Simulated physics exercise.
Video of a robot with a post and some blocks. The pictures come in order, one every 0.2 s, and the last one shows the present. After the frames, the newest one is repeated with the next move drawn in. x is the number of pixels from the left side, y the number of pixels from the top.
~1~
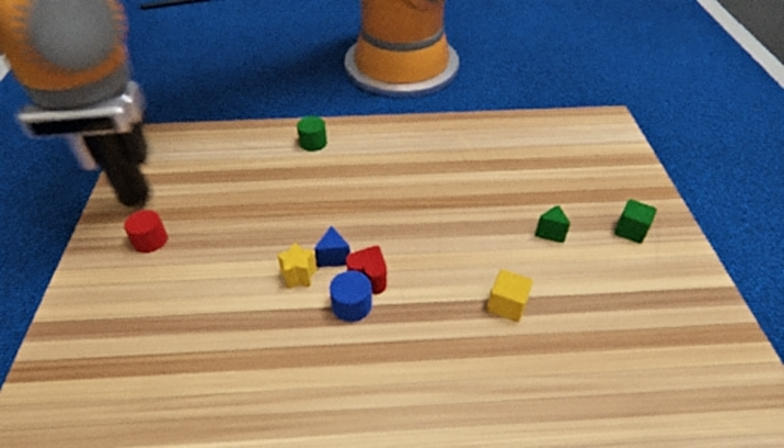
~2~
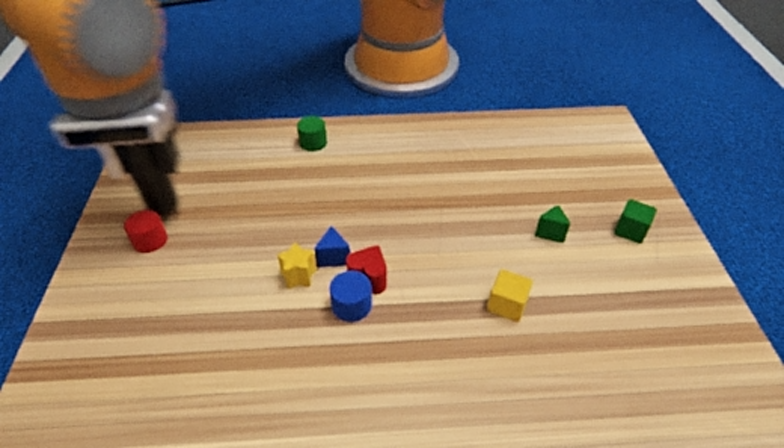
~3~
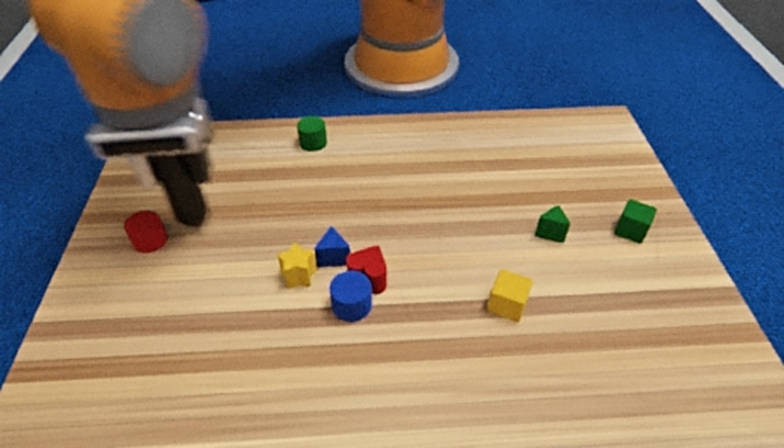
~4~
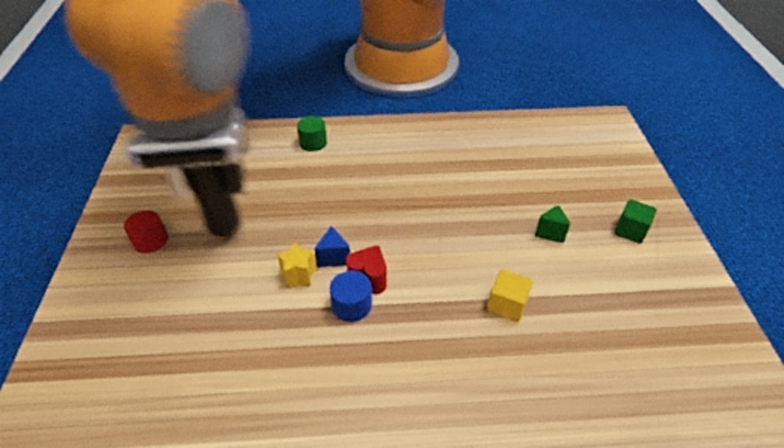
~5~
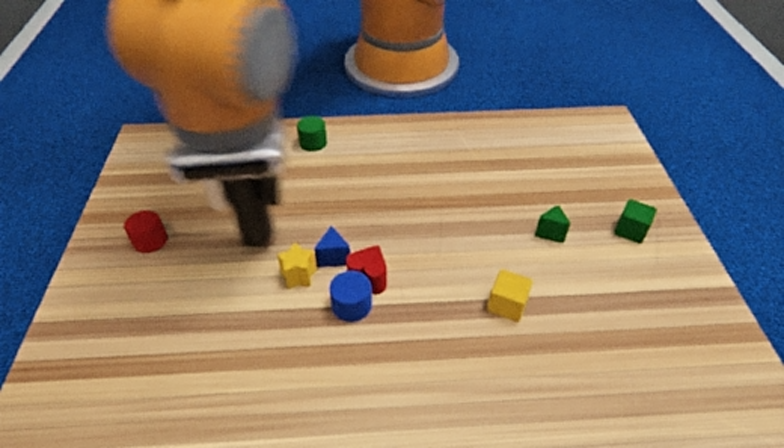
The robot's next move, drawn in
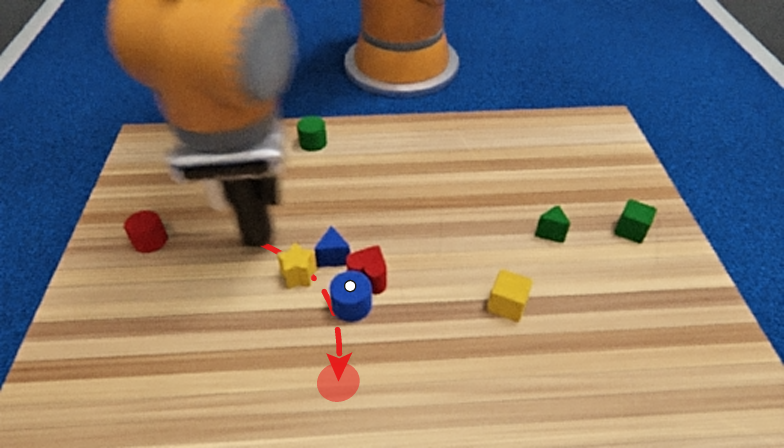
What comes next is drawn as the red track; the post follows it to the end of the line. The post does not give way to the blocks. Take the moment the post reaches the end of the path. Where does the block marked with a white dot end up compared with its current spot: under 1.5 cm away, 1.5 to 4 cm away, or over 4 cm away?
It ends 1.5 to 4 cm away.
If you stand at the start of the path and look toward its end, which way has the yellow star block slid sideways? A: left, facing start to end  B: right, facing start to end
My answer is option B.
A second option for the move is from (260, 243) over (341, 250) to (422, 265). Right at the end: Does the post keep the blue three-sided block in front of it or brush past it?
The block stays ahead.
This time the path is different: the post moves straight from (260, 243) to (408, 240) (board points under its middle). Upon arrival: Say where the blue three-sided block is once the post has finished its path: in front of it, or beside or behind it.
Beside or behind it.
The drawn path runs from (260, 243) by way of (307, 271) and (335, 318) to (338, 382); the dot is on the blue round block.
The first path, step by step. One third of the way, post at (306, 264); yellow star block at (314, 276), turned 20° clockwise; blue three-sided block at (335, 241), turned 25° anticlockwise.
Two thirds of the way, post at (334, 311); yellow star block at (335, 330), turned 35° clockwise; blue three-sided block at (338, 242), turned 50° anticlockwise; blue round block at (374, 304).
At the end, post at (337, 375); yellow star block at (340, 400), turned 35° clockwise; blue three-sided block at (338, 242), turned 50° anticlockwise; blue round block at (378, 306); red heart block not moved.
